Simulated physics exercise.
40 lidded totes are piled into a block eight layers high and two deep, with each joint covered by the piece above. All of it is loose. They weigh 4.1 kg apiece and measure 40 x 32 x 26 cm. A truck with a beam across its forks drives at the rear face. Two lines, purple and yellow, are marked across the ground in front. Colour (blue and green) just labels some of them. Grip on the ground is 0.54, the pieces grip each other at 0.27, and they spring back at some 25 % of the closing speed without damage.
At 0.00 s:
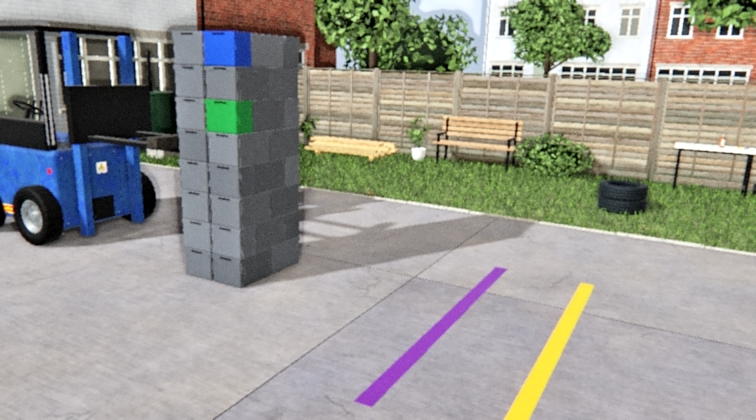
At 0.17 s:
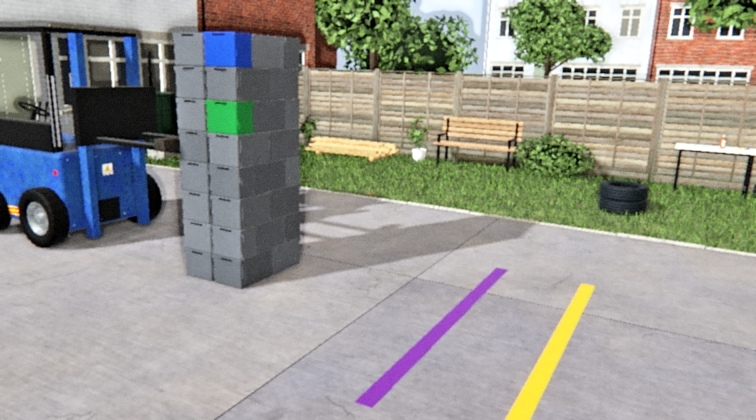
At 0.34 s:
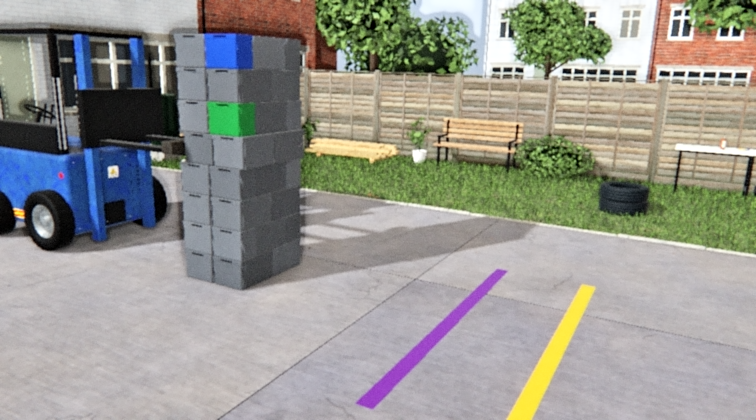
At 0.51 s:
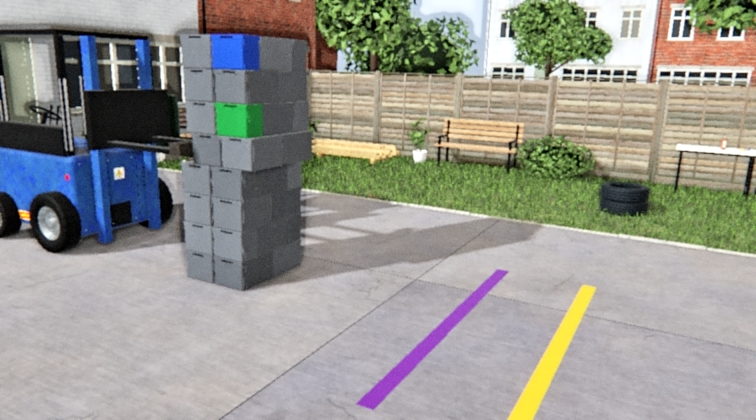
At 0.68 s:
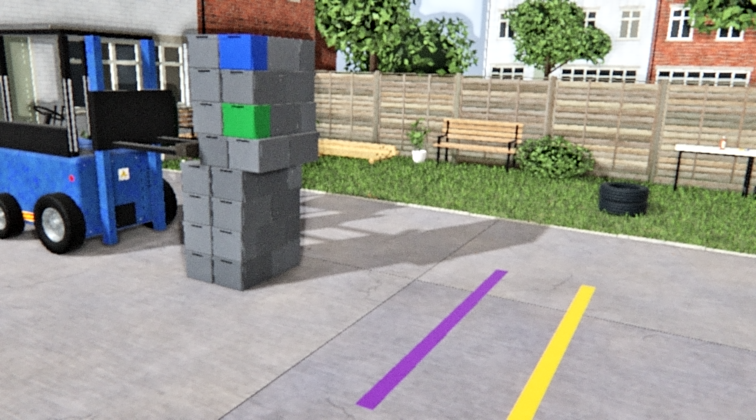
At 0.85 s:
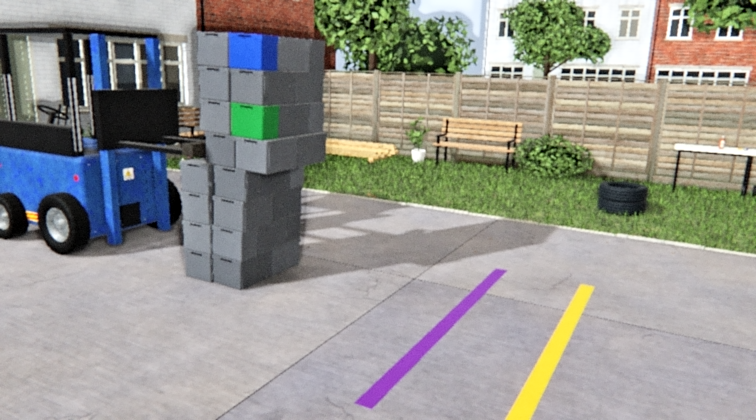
A blue forklift rolls forward from the left toward a tall stack of gray totes, one blue and one green among them. It meets the stack and pushes the upper layers steadily to the right, carrying both coloured totes along, while the lower layers stay put behind the purple and yellow ground lines.
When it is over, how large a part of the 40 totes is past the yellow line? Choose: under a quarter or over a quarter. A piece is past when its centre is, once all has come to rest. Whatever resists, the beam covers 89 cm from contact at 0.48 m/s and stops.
Ending past the yellow line: Less than a quarter.
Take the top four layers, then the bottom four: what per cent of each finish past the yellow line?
Top 20, bottom 0 per cent.
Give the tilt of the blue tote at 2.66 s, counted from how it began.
About 180°.
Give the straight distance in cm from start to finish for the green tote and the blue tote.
About: Green 190, blue 320.
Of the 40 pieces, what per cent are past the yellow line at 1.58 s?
By then 0 per cent.
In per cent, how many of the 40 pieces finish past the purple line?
Roughly 30 per cent of them.
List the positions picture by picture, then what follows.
In the first frame (pixels give the middle of a visible side), beam (152, 144) 11 cm from the stack; yellow line, near end, (541, 373); purple line, near end, (425, 343); blue tote (219, 49); green tote (221, 117); none has stirred.
Beam (160, 146) 24 mm from the stack; blue tote (219, 50), in the second frame.
Beam (167, 148) 58 mm in; green tote (223, 119); movement in 6 of them, in the third frame.
Beam (175, 150) 14 cm in; green tote (231, 121) 9 cm from its place; blue tote (227, 52) 7 cm from its place; movement in 20 of them, in the fourth frame.
Beam (182, 151) 22 cm in; green tote (238, 122) 17 cm from its place; blue tote (235, 52) 16 cm from its place; movement in 24 of them, in the fifth frame.
Beam (188, 150) 30 cm in; yellow line, near end, (541, 375); purple line, near end, (425, 344); green tote (246, 122) 26 cm from its place; blue tote (245, 52) 26 cm from its place; movement in 26 of them, in the sixth frame.
After 1.14 s, none of the 40 totes past the yellow line, 29 disturbed; green tote 13° from how it stood; blue tote 13° from how it stood.
After 1.58 s, none of the 40 totes past the yellow line, 29 disturbed; green tote 73° from how it stood, 46 cm lower; blue tote 71° from how it stood, 69 cm lower.
After 2.04 s, none of the 40 totes past the yellow line, 29 disturbed; blue tote on its side; green tote on its side.
After 2.66 s, 4 of the 40 totes past the yellow line; blue tote upside down; green tote on its side.
In the end (3.7 s), 4 of the 40 totes past the yellow line; blue tote upside down; green tote on its side. That is 10 per cent. From the last view, middles, blue tote near (543, 348), green tote near (368, 309).
